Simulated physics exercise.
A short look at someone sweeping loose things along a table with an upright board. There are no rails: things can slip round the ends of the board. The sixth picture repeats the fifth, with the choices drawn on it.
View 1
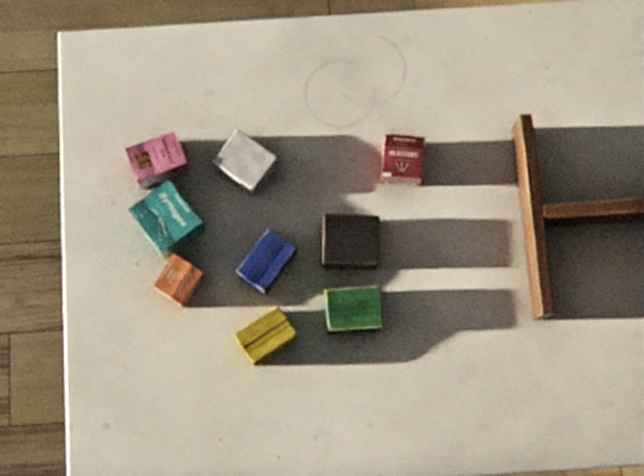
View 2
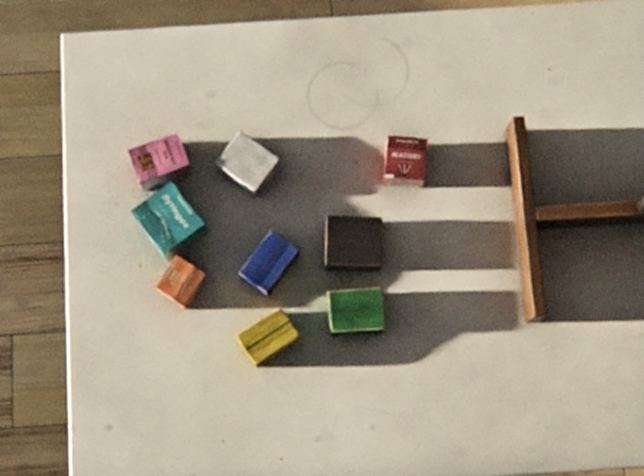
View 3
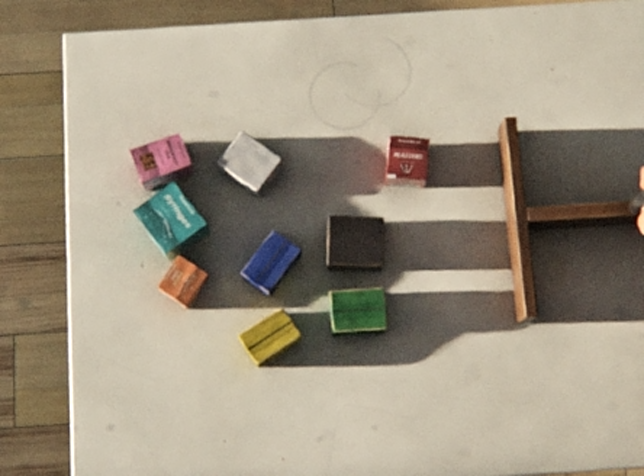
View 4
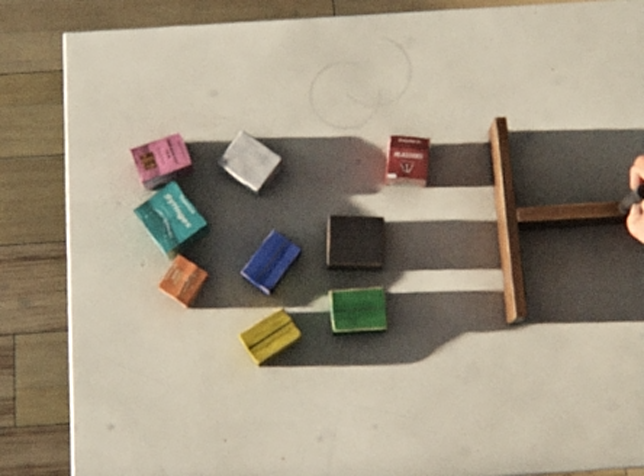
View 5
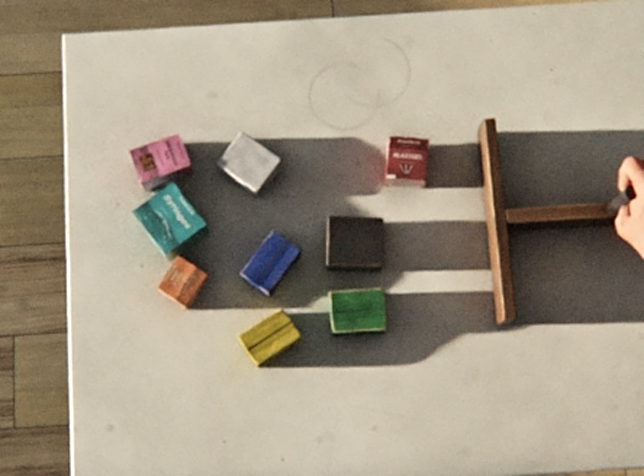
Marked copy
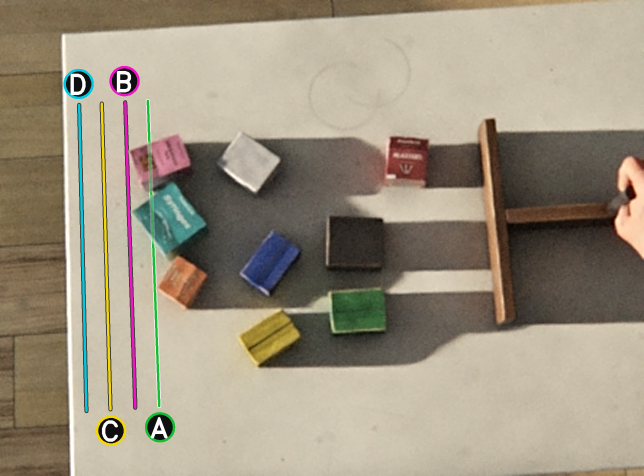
A hand comes into view at the right edge, gripping the handle of an upright wooden board on a pale tabletop seen from above, with wooden flooring at the left. Pink, turquoise, orange, white, blue and yellow blocks or packets sit toward the left, with red, black and green ones nearer the middle. The board slides slightly left without touching them, while the view barely shifts.
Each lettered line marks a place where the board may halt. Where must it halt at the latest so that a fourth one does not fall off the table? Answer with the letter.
It should halt at A.
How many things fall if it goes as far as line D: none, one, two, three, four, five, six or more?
In all, six or more.
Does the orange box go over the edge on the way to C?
By then, yes.
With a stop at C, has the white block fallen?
Yes.
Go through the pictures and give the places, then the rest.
The first frame shows pink packet (158, 160); yellow box (266, 336); white block (246, 162).
The second frame shows board (529, 214); black block (353, 244).
The third frame shows board (521, 215); turquoise box (171, 221).
The fourth frame shows board (511, 215); blue box (272, 264).
The fifth frame shows board (500, 216); pink packet (162, 162); yellow box (270, 338); white block (250, 165).
On the copy, A at (153, 249); B at (130, 251); C at (106, 252); D at (83, 254).
On A. First, board (375, 225); green box (346, 313); red box (341, 168).
Then, board (250, 233); pink packet (118, 154); orange box (139, 295).
Finally, board (153, 239); pink packet over the edge; turquoise box over the edge; three fallen.
By contrast, B drops five; C drops five; D drops eight.
